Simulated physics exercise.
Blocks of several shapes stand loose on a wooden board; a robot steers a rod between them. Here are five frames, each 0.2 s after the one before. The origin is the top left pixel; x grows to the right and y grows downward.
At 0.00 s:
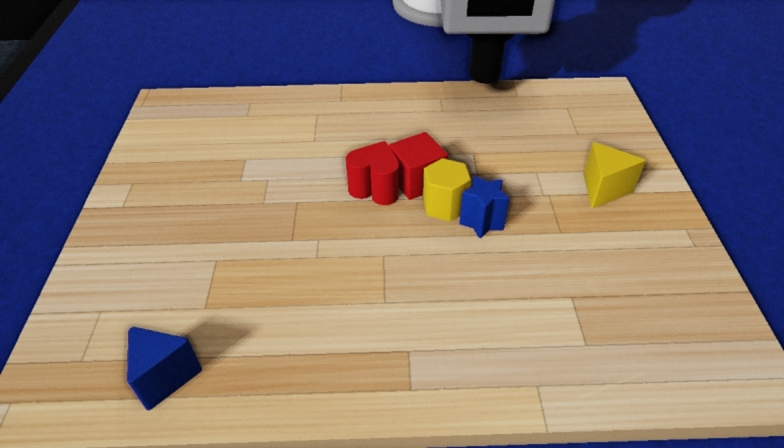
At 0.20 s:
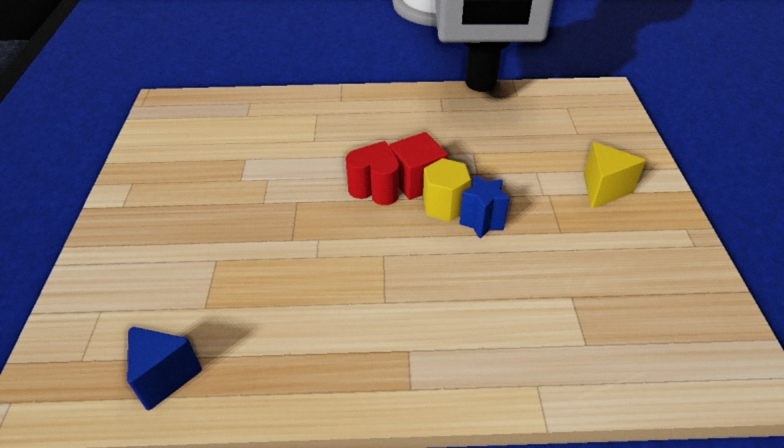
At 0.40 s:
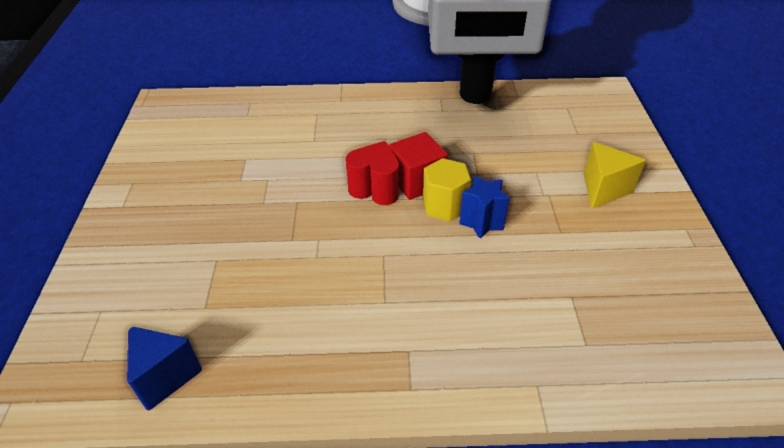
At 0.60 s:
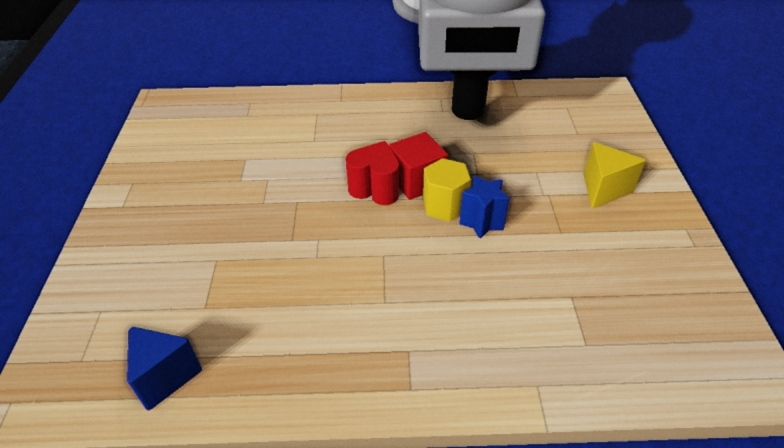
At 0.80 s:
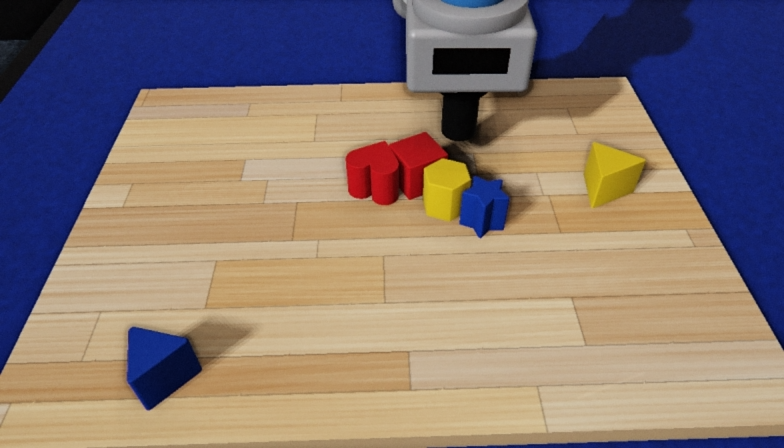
The clip shows a wooden board with red, yellow and blue blocks, some clustered together, while a robot's dark rod moves a short way from the far edge toward the cluster and slightly left; the blocks stay still.
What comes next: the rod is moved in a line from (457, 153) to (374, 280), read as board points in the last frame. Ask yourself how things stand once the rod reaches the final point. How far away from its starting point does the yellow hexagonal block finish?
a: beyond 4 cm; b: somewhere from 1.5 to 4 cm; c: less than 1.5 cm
a (beyond 4 cm)
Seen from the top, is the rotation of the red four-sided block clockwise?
Yes - that is the case.
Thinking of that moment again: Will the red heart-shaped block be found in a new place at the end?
The answer is yes.
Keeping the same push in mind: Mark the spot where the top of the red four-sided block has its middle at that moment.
I'd say the red four-sided block ends with its top centre at (367, 186).
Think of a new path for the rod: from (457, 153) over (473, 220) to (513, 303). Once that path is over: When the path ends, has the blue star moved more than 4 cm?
I'd say yes.
What follows on the original path. One third of the way, rod at (434, 170); red heart-shaped block at (350, 165), turned 15° clockwise; red four-sided block at (394, 166), turned 20° clockwise; yellow hexagonal block at (447, 184), turned 25° anticlockwise.
Two thirds of the way, rod at (406, 212); red heart-shaped block at (332, 169), turned 45° clockwise; red four-sided block at (367, 186), turned 55° clockwise; yellow hexagonal block at (447, 214), turned 90° anticlockwise; blue star at (490, 193), turned 25° anticlockwise.
At the end, rod at (373, 259); red heart-shaped block at (332, 169), turned 45° clockwise; red four-sided block at (367, 186), turned 55° clockwise; yellow hexagonal block at (447, 214), turned 90° anticlockwise; blue star at (490, 193), turned 25° anticlockwise.
